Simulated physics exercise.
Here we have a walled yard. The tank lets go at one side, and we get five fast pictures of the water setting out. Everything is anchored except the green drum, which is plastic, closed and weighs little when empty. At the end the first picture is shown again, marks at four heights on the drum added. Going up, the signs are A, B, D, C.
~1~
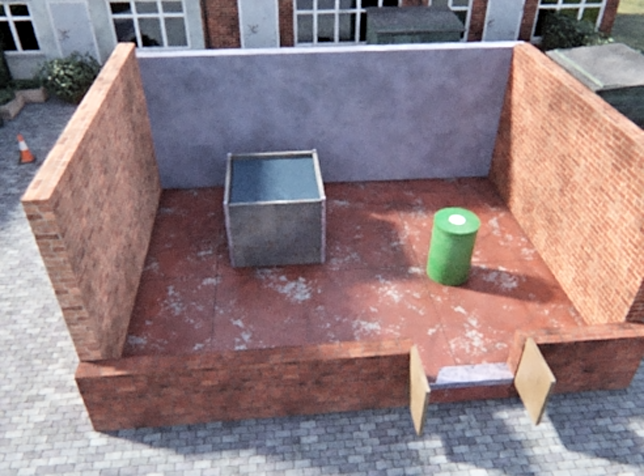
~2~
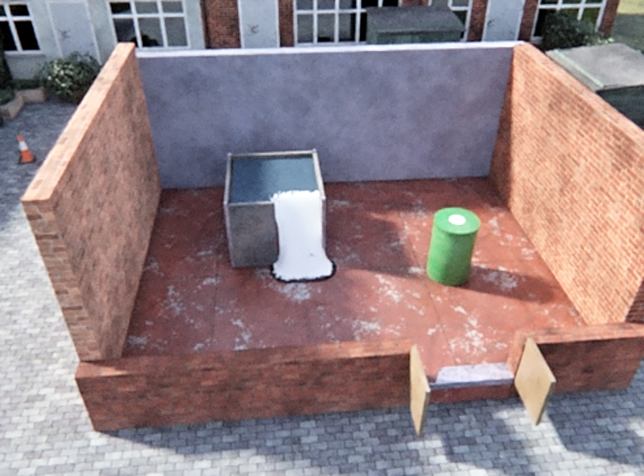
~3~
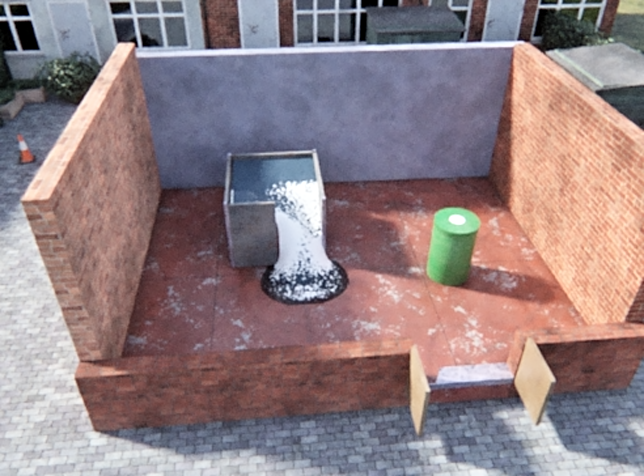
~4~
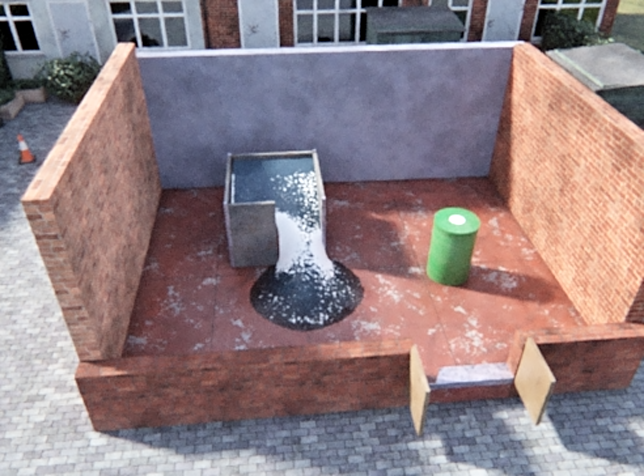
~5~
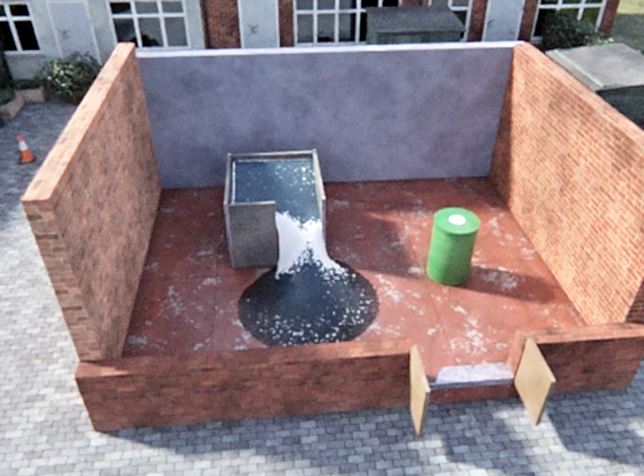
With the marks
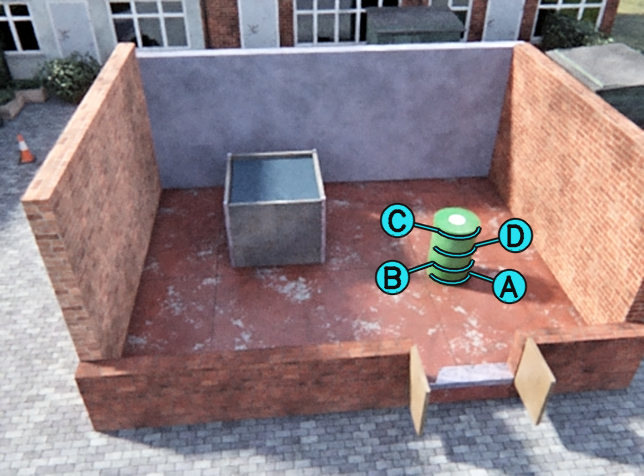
Water pours from a square tank and spreads across the red floor of a walled yard.
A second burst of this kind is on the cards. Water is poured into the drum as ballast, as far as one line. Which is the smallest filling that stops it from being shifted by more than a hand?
Go for A.
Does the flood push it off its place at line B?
No, not at all.
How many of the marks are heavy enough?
All four.
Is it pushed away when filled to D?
No, not at all.
On the marked copy, A at (454, 283); B at (456, 270); C at (462, 237); D at (459, 255); from the bottom up A, B, D, C.
With A, it does not move.
With B, it does not move.
With C, it does not move.
With D, it does not move.
